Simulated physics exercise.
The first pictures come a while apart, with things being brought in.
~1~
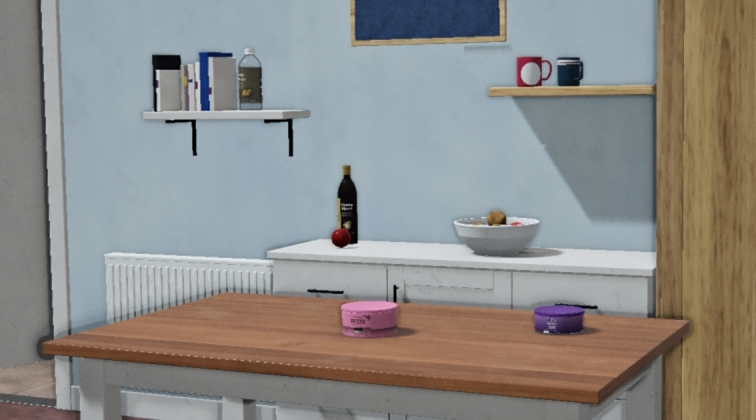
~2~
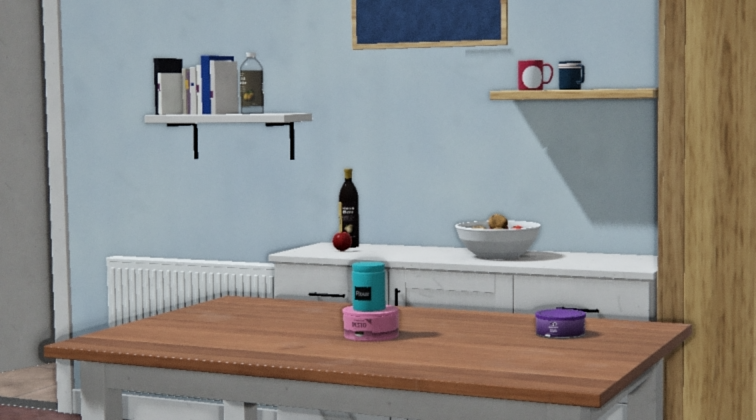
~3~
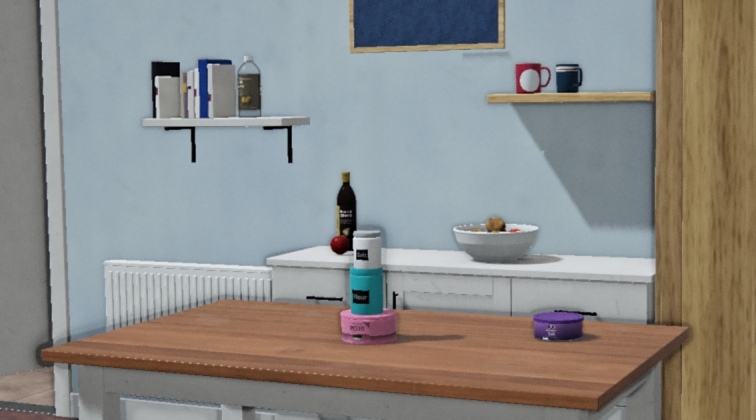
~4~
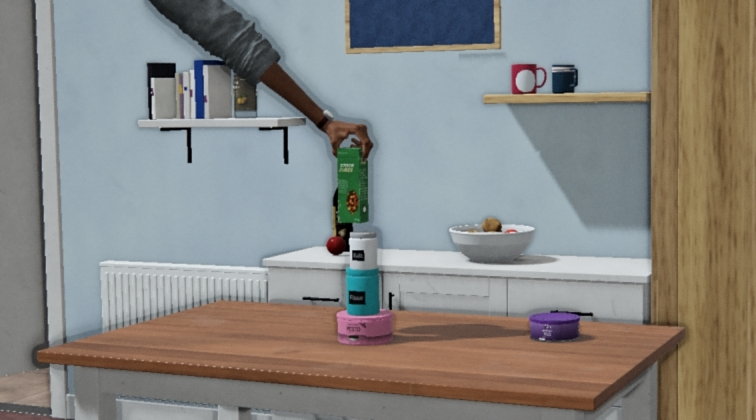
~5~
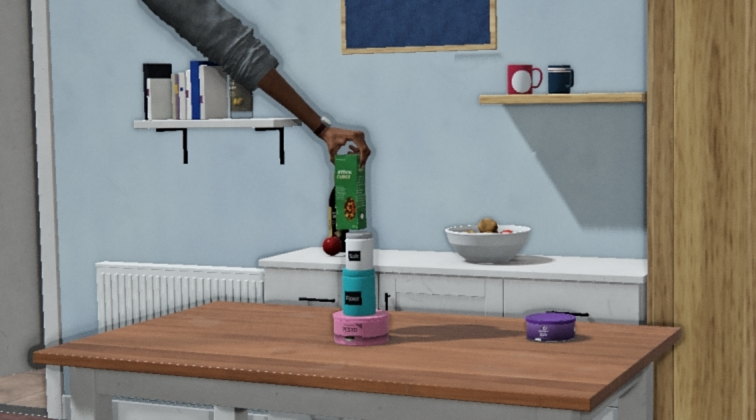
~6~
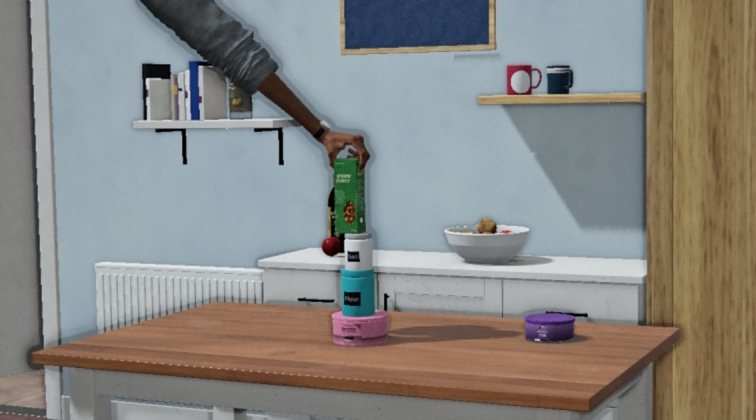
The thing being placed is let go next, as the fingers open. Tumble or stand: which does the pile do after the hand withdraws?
It stands.
Then, 0.20 s later than the last frame, all is still.
Then, 1.10 s later than the last frame, green carton resting near (349, 196).
When it is over, all 5 as before. End places, in pixels of the last picture, green carton near (349, 196). The pile stays up.
